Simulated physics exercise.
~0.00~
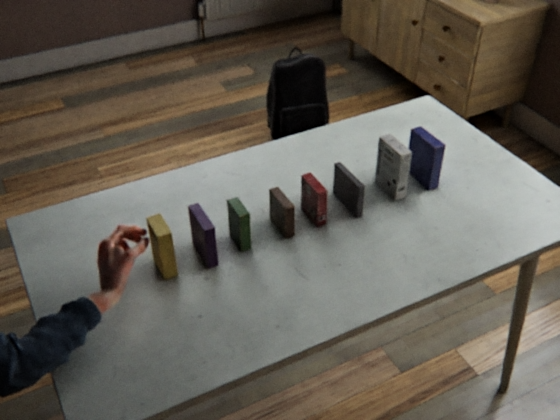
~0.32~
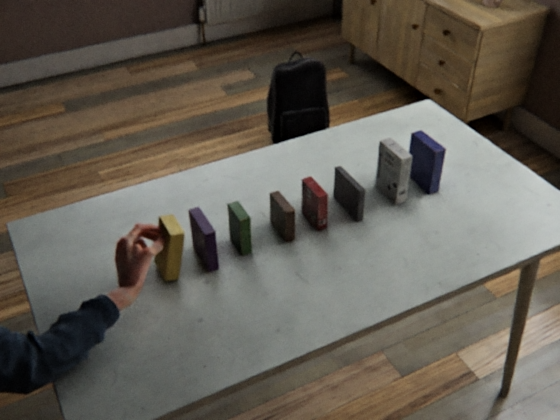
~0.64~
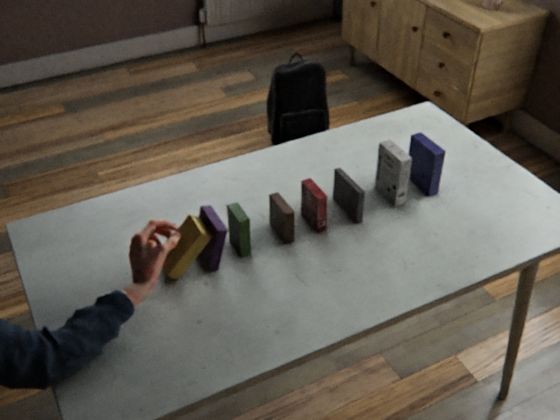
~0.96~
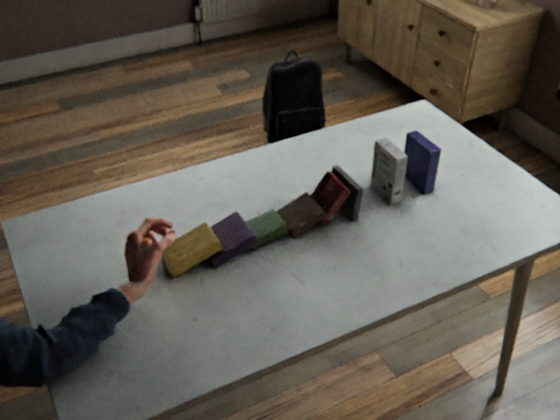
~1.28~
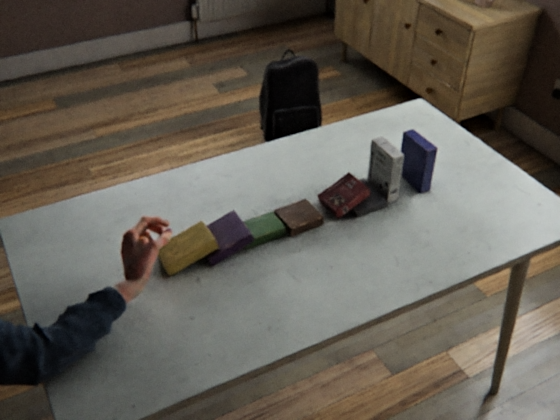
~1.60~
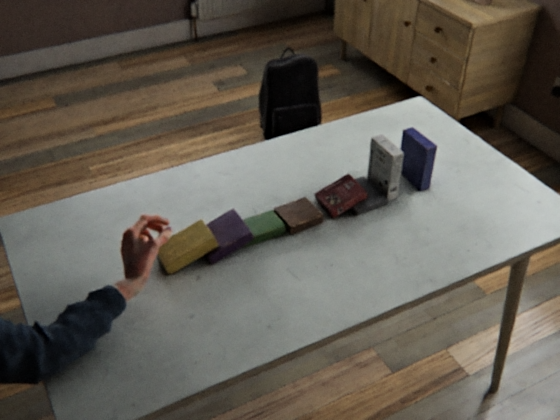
On a pale tabletop in a wood-floored room, a hand tips a yellow block rightward into a row of upright flat blocks, toppling the purple, green, brown, red and grey ones in turn, while the white and blue ones at the far end remain standing.
